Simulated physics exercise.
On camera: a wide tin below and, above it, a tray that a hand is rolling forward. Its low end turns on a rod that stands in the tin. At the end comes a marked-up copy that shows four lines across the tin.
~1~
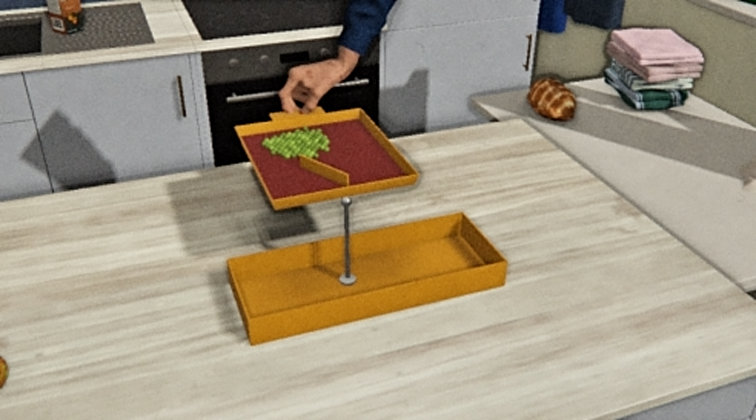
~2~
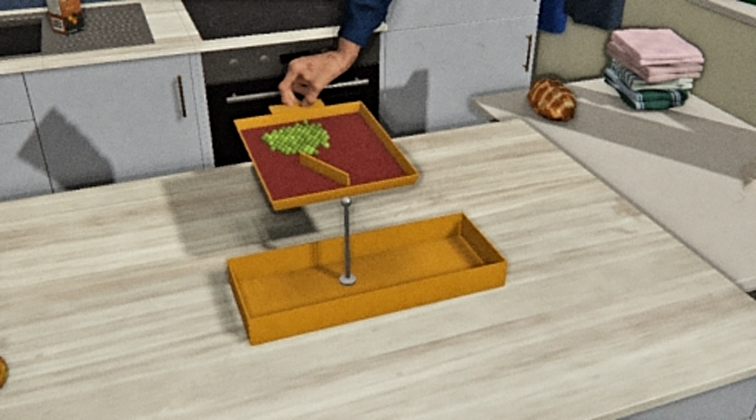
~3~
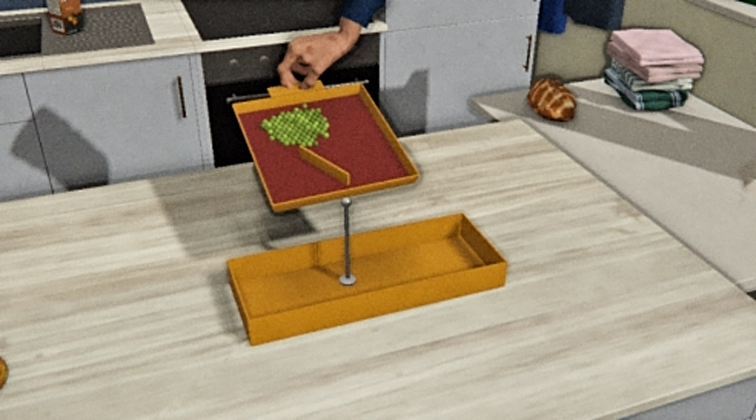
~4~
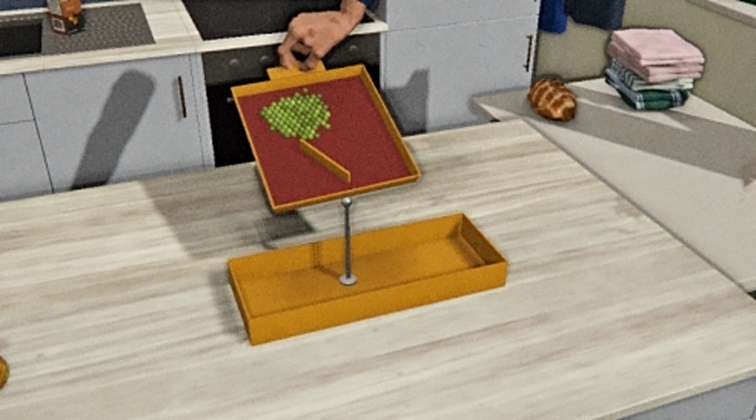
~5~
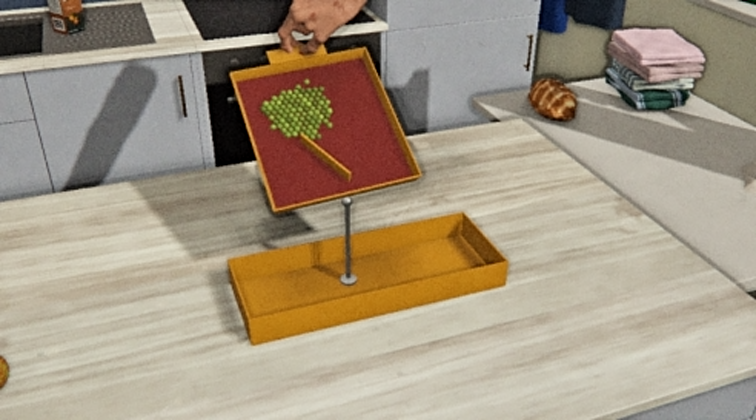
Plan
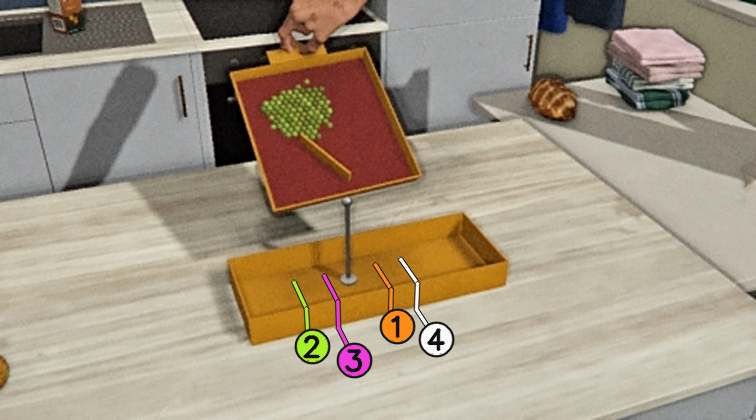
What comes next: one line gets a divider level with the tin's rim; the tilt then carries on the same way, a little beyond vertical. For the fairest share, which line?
It is 3.
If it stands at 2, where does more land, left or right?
Right.
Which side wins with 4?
More lands on the left.
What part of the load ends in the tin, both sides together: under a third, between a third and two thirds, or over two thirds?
Over two thirds.
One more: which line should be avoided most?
Here it is line 4.
On the marked copy, line 1 crosses the front rim at (390, 288); line 2 crosses the front rim at (305, 307); line 3 crosses the front rim at (337, 300); line 4 crosses the front rim at (417, 282).
If 1 is chosen, of what is caught, the bulk on the left of the divider, close to a quarter on the right.
If 2 is chosen, of what is caught, close to a quarter on the left of the divider, the bulk on the right.
If 3 is chosen, of what is caught, close to half on the left of the divider, close to half on the right.
If 4 is chosen, of what is caught, all but a few on the left of the divider, only a few on the right.
